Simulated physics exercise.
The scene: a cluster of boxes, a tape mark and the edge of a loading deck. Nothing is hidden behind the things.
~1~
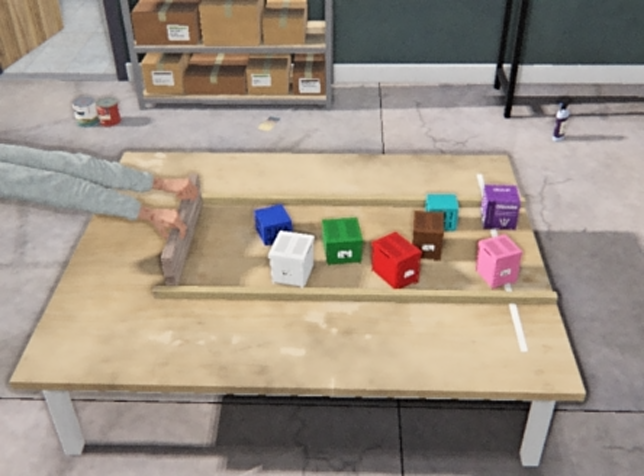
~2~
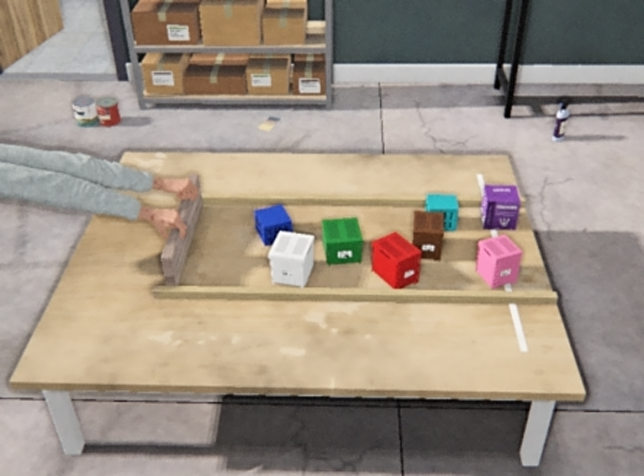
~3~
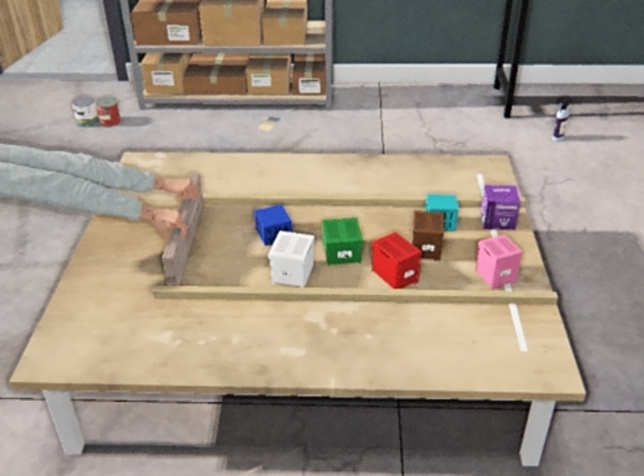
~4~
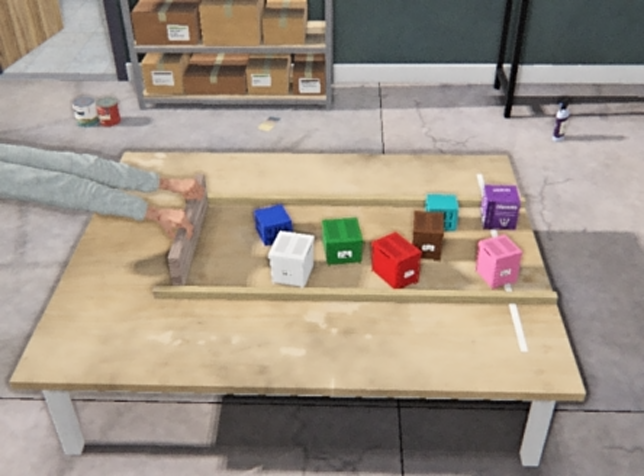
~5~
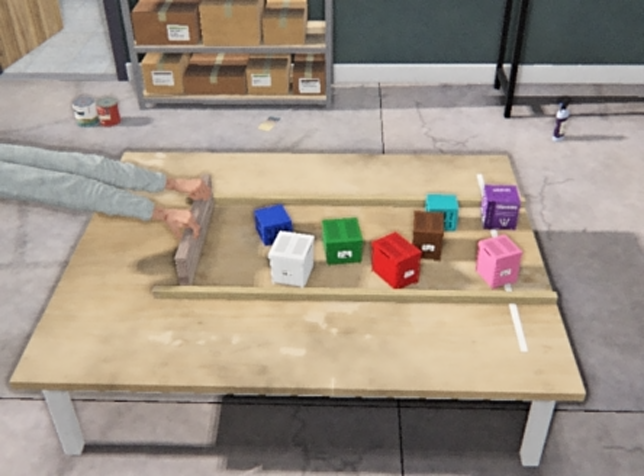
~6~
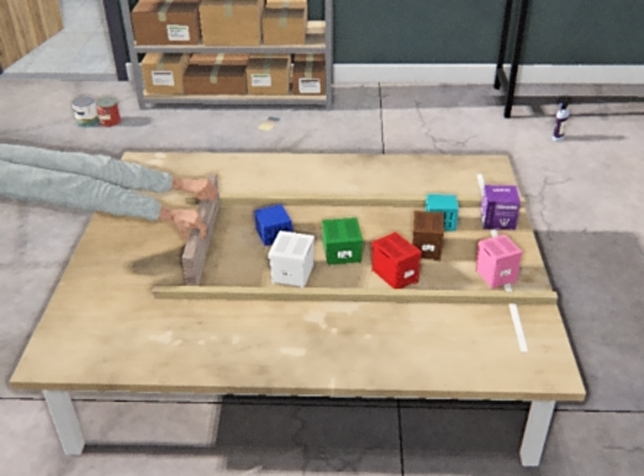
On a wooden table in a room with shelved cardboard boxes, two hands slowly pushed a plank a short way right between two rails, while the colorful boxes ahead of it stayed still.
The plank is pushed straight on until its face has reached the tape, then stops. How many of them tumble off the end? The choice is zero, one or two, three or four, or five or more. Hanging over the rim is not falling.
As it turns out, the number that fall off is five or more.
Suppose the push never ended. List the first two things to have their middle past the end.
In order: The brown tote, the pink tote.
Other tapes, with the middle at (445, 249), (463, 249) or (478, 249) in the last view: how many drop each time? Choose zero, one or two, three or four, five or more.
The falls would be none at all; 1 or 2; either one or two.
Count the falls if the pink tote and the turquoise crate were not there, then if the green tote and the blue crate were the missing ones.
It would be 3 and 3.
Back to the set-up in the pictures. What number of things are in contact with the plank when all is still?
In contact: 3.
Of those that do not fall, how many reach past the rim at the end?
That would be 0.
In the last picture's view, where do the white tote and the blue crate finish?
First (525, 262), then (512, 231).
Early on, none off yet; purple box at rest near (500, 207); pink tote at rest near (498, 262); turquoise crate at rest near (441, 213).
Finally, the number that fall off is five or more; lost, green tote, red tote, brown tote, pink tote and purple box.
